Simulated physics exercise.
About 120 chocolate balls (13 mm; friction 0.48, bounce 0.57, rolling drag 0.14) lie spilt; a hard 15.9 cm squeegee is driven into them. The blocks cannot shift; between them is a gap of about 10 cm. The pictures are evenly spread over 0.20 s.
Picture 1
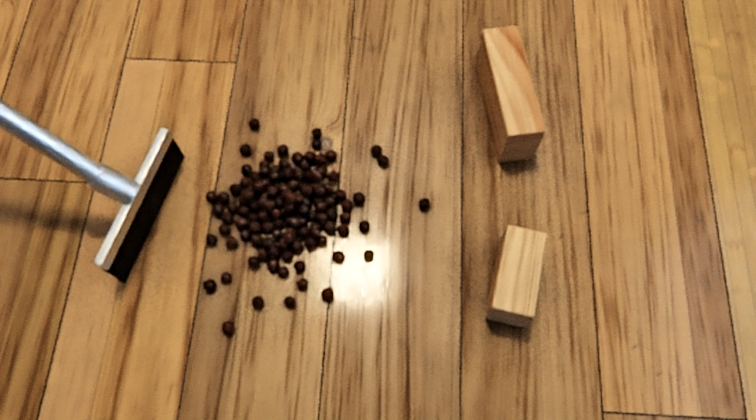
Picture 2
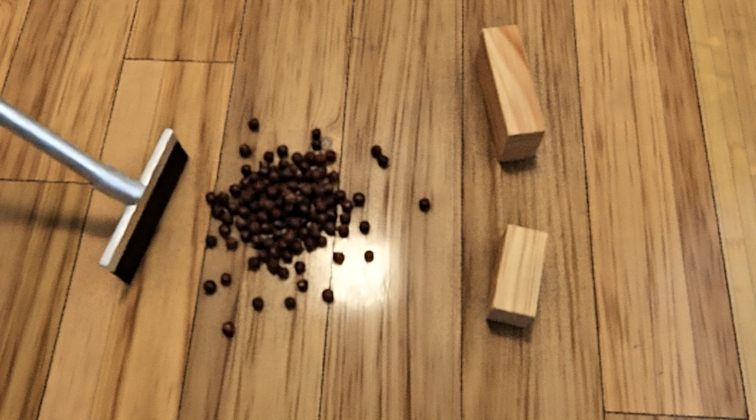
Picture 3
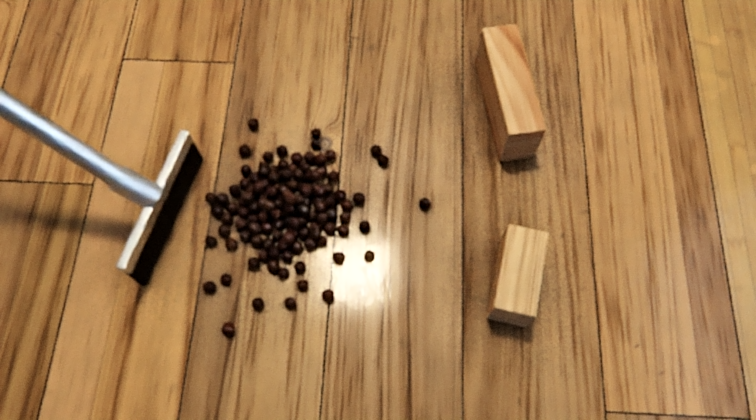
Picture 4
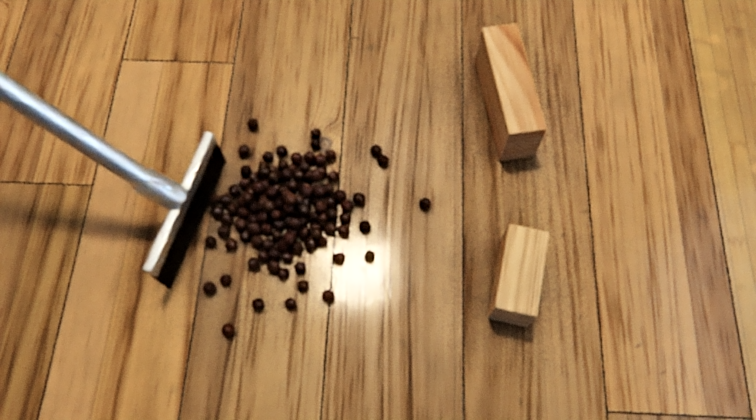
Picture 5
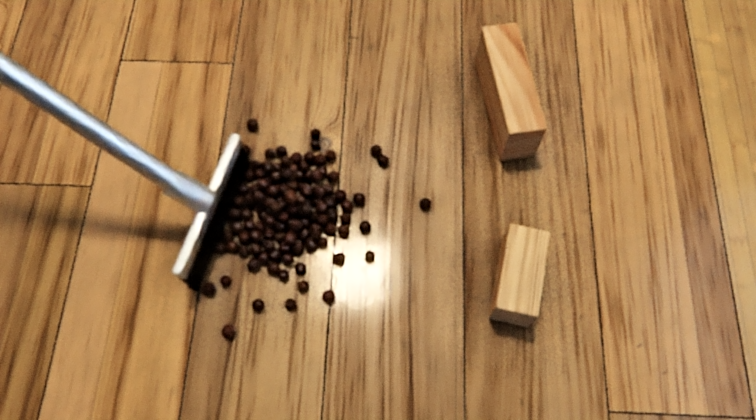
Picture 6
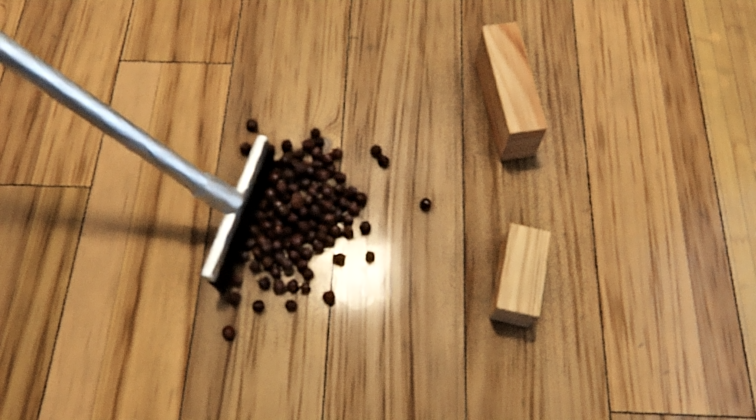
A loose pile of small dark brown balls lies scattered on a striped wooden plank floor, viewed from above by a still camera. On the left is a squeegee with a silvery handle and a black-edged blade, and on the right two pale wooden blocks sit apart. The squeegee slides rightward, meets the pile's left side and pushes the balls together, while the blocks stay put.
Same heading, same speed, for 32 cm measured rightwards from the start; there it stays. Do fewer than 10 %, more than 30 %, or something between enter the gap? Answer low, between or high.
In or through the gap: Between.
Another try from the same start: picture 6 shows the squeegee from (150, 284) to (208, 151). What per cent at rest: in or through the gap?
Through 5.
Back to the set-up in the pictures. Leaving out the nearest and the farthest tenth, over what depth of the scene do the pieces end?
Roughly 24 cm.
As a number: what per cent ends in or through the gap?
About 20 per cent.
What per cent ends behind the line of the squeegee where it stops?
Roughly 25 per cent.
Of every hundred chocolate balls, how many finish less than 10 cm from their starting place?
Some 10 per cent.
Then, 0.20 s after the last picture, squeegee 25 cm from its start, spill 24 cm wide; round the near block 10 %, held up before the blocks 90 %.
Then, 0.39 s after the last picture, squeegee 32 cm from its start, spill 28 cm wide; in or through the gap 10 %, round the near block 15 %, held up before the blocks 75 %.
Then, 0.55 s after the last picture, squeegee 32 cm from its start, spill 28 cm wide; in or through the gap 20 %, round the near block 15 %, held up before the blocks 65 %.
In the end, in or through the gap 20 %, round the near block 15 %, round the far block 0 %, held up before the blocks 65 %.
